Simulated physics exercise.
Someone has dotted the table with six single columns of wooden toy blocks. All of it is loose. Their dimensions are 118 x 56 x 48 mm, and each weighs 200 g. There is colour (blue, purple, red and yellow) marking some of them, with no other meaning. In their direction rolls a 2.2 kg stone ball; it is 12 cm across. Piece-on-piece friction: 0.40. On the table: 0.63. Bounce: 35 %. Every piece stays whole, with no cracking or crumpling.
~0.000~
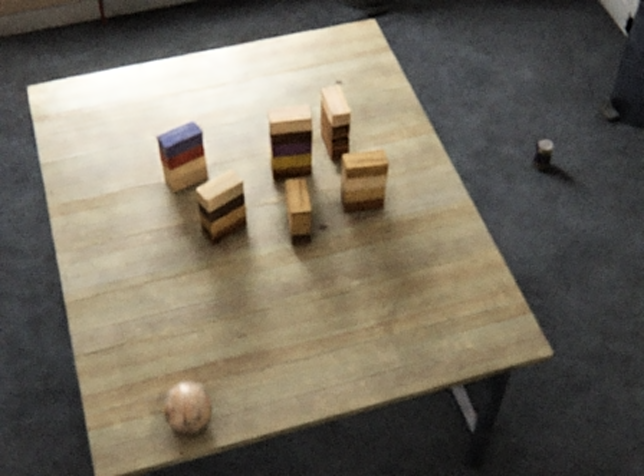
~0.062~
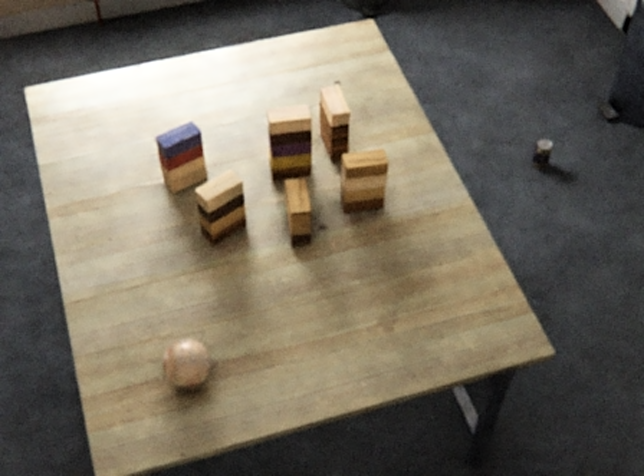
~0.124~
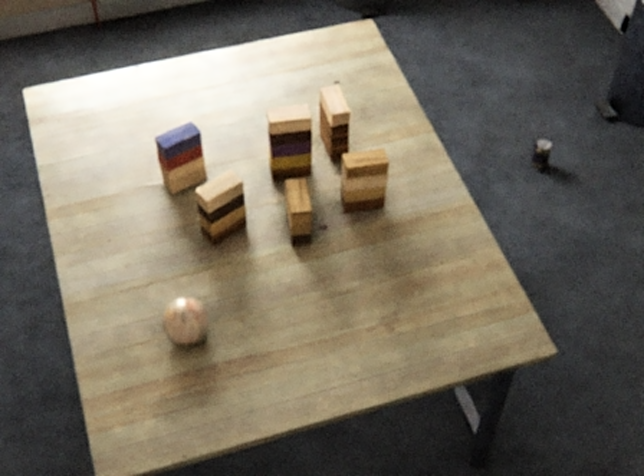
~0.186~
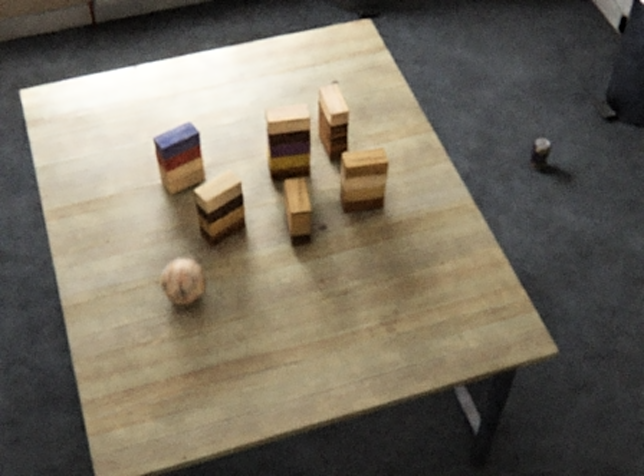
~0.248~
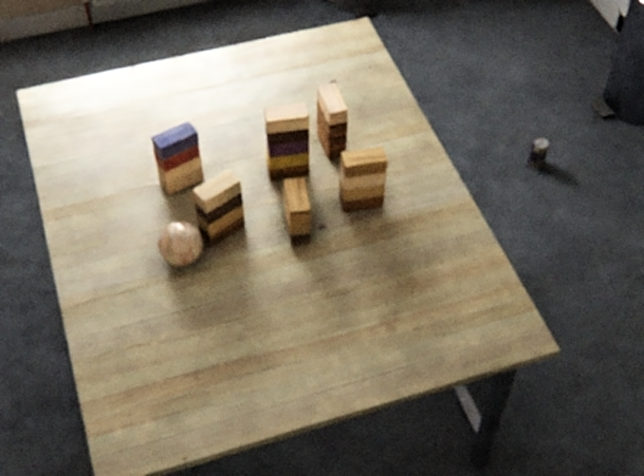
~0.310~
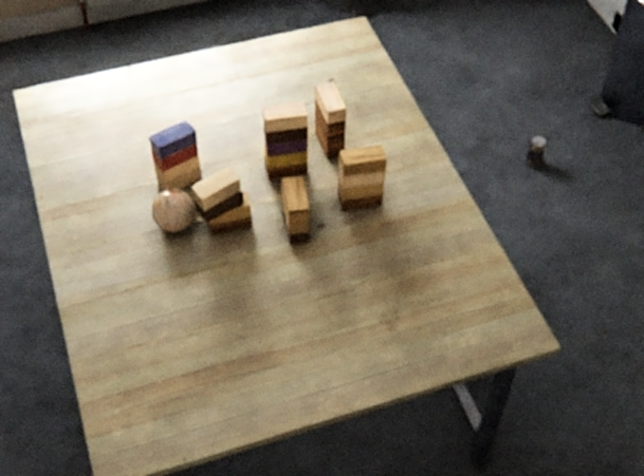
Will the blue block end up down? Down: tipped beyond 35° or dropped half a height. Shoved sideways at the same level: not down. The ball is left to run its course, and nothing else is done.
Yes.
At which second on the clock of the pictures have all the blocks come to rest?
Near 1.0 s.
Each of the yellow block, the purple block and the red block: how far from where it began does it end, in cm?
Here yellow ends up 0 centimetres away, purple 0 centimetres and red 42 centimetres.
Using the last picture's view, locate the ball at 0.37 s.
Check around pixel (167, 184).
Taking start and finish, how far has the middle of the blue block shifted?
Start and end are some 15 cm apart.
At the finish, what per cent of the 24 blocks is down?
10%.
By 0.37 s, ball still moving; none of the 24 blocks down, 8 disturbed; blue block tilted 11°; red block tilted 10°.
By 0.46 s, ball still moving; 2 of the 24 blocks down; blue block tilted 37°; red block tilted 49°.
By 0.58 s, ball still moving; 3 of the 24 blocks down; blue block tilted 70°, 14 cm lower; red block tilted 42°, 29 mm lower.
By 0.76 s, ball still moving; 3 of the 24 blocks down; blue block upside down; red block on its side.
When it is over (1.3 s), ball rolling away; 3 of the 24 blocks down; blue block upside down; red block on its side; yellow block unmoved. In pixels of the last frame, middles, blue block near (161, 178), red block near (210, 73).
